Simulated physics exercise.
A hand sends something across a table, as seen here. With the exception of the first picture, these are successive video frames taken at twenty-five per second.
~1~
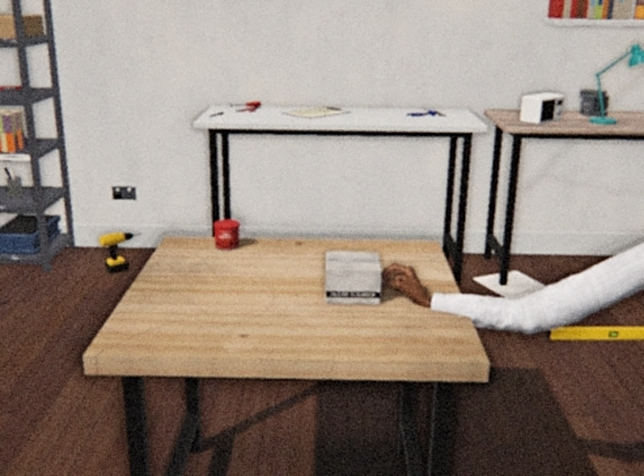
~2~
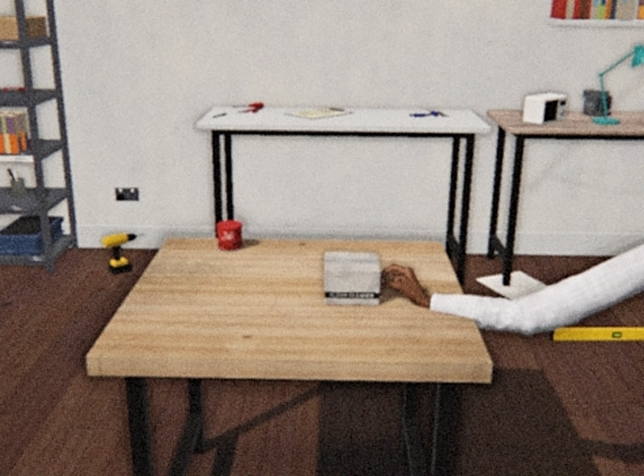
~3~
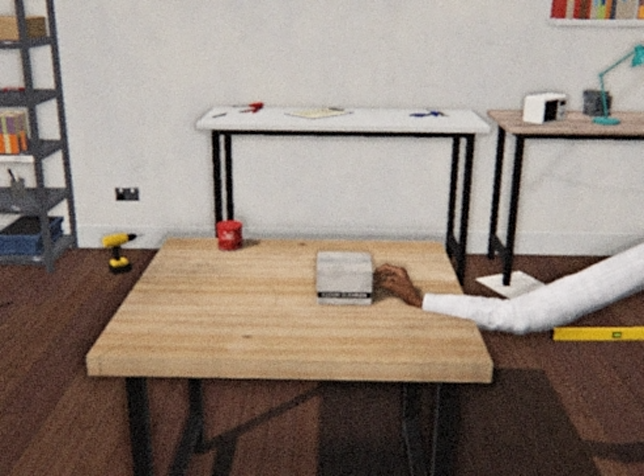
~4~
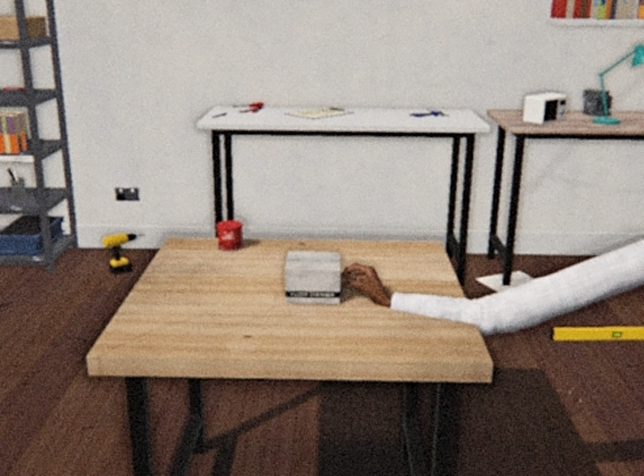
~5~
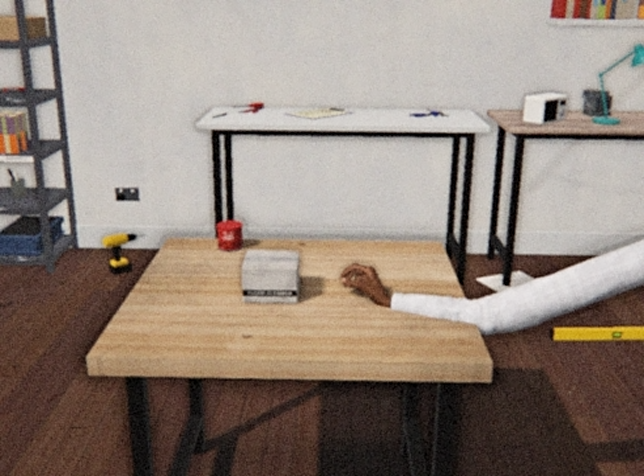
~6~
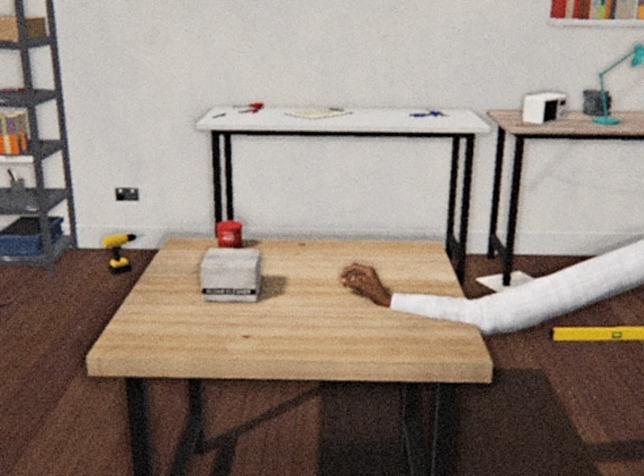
A hand pushes a small pale box leftward across a wooden table, then stays still while the box slides on toward a red tin.
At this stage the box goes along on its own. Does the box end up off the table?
Oh, it parts company with the table this time.
Then, 0.20 s past the last view, white box now off the table.
Then, 0.40 s past the last view, things are still on the move.
Finally, off the table, white box.
